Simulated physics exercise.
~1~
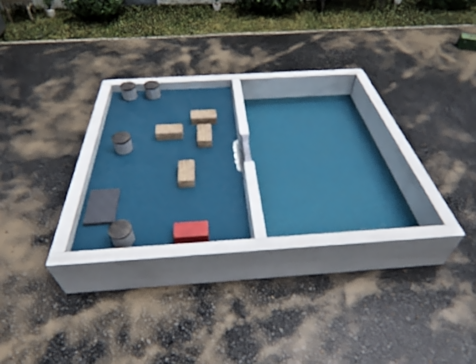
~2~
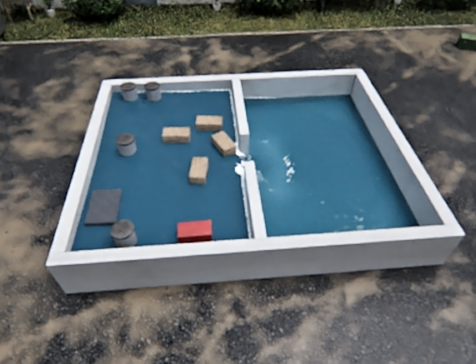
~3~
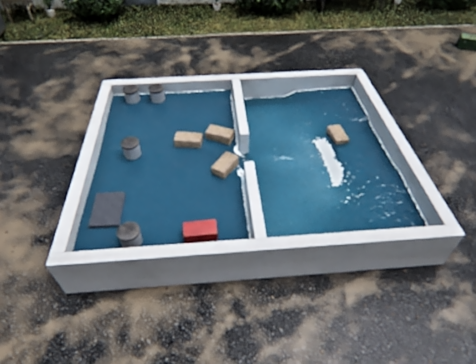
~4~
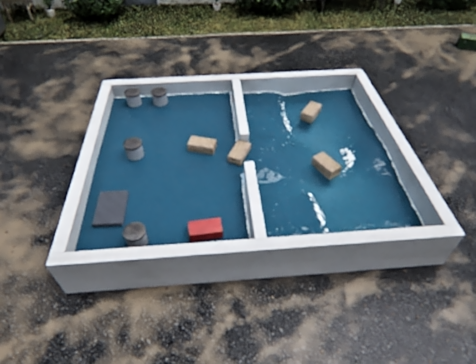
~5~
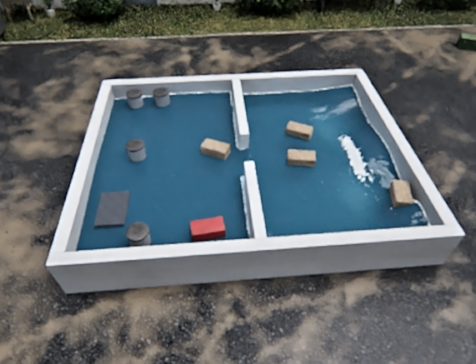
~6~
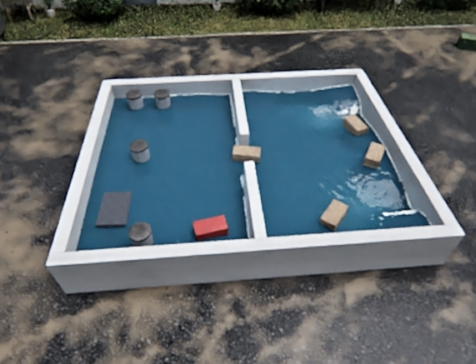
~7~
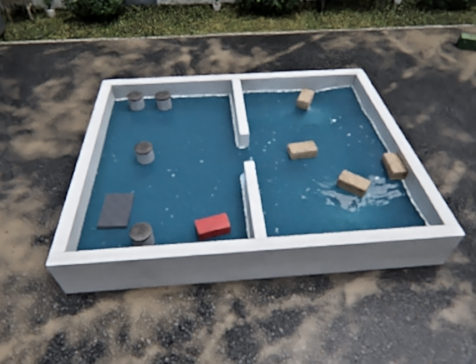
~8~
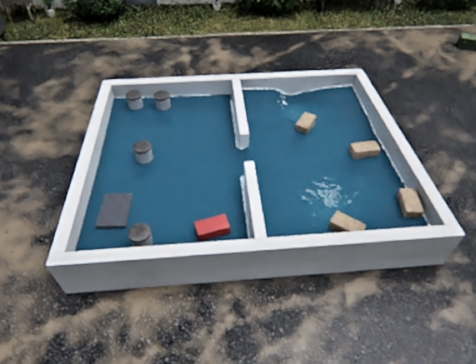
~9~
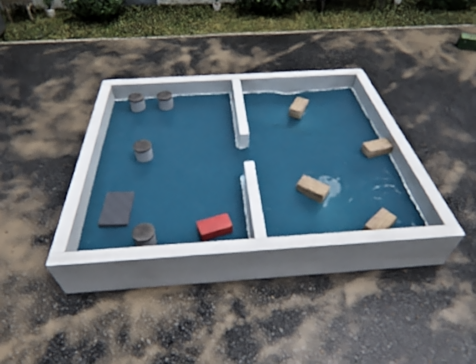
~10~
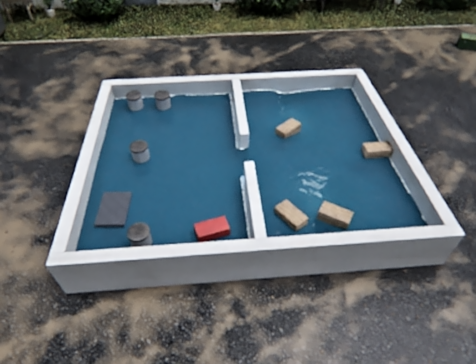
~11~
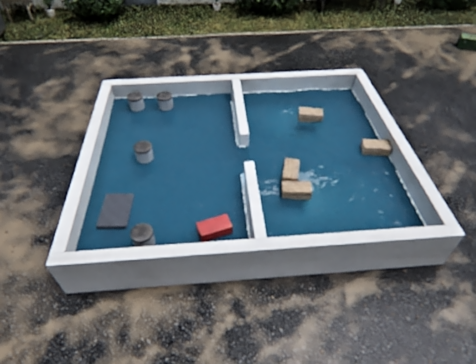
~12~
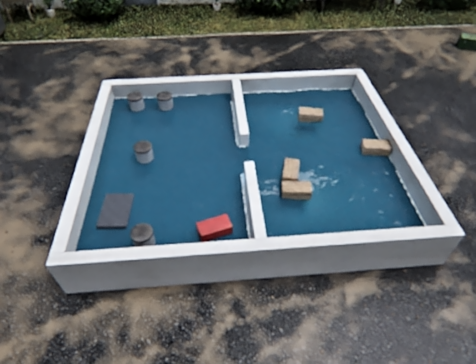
Four tan blocks drift through the wall's gap into the right side; the red block stays left.
